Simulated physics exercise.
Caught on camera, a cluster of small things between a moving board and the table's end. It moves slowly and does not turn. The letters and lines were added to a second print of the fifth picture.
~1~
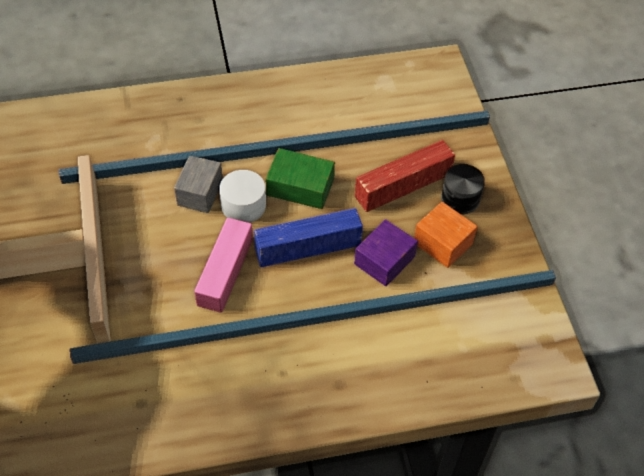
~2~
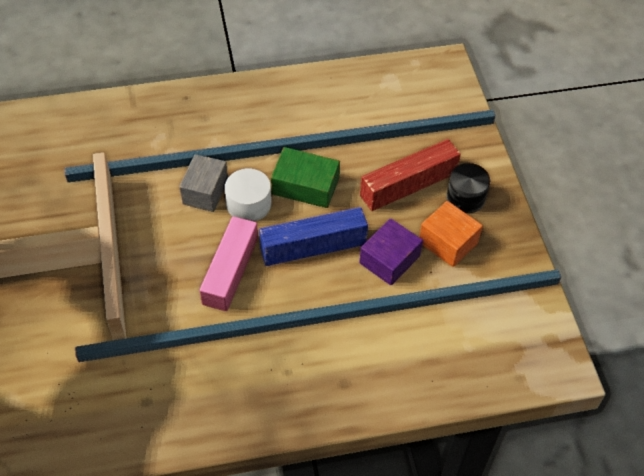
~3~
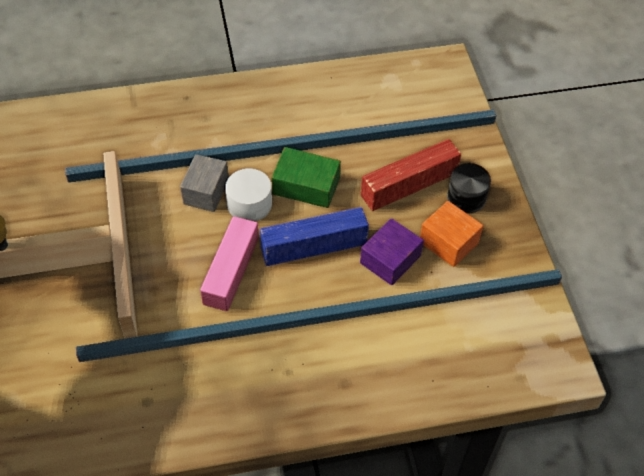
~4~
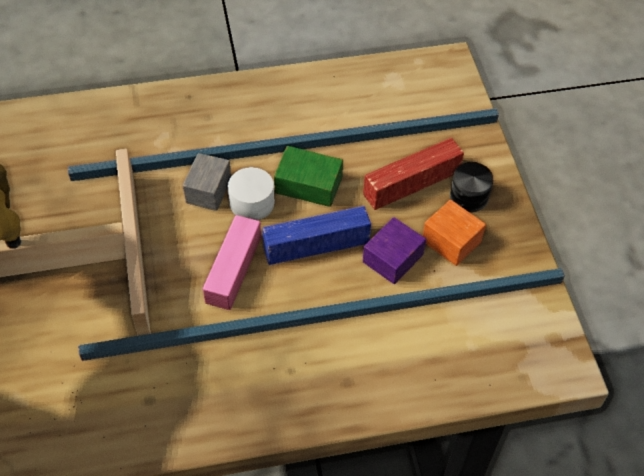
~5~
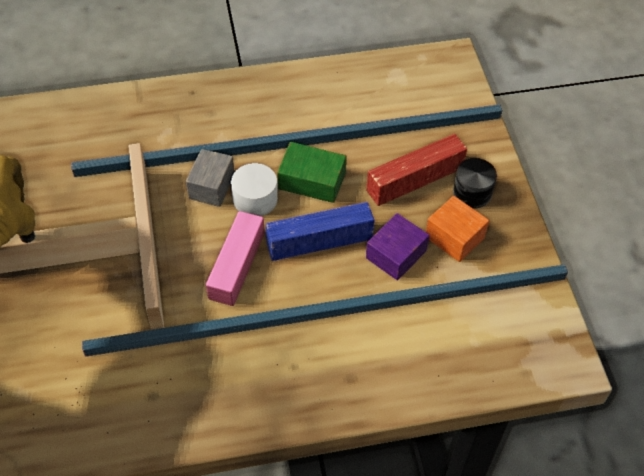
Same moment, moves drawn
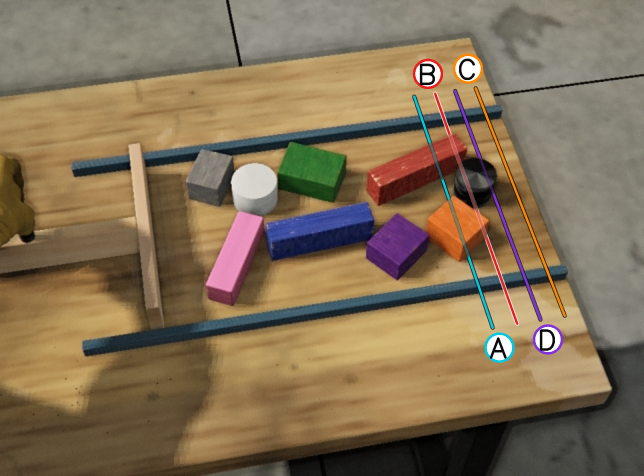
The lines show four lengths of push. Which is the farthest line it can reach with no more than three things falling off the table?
The farthest such stop is A.
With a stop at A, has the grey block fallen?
By then, no.
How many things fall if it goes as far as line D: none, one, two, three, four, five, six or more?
By then, six or more.
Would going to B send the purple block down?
By then, no.
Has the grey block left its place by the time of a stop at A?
Yes.
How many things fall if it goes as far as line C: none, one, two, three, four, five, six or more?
Six or more.
On the copy, A at (450, 202); B at (473, 199); C at (516, 192); D at (494, 196).
On A. First, board (257, 204); grey block (270, 165); green block (325, 168).
Then, board (366, 188); black tin (503, 169); orange block (474, 226).
Finally, board (450, 176); black tin over the edge; orange block over the edge; two fallen.
By contrast, B drops five; C drops eight; D drops six.
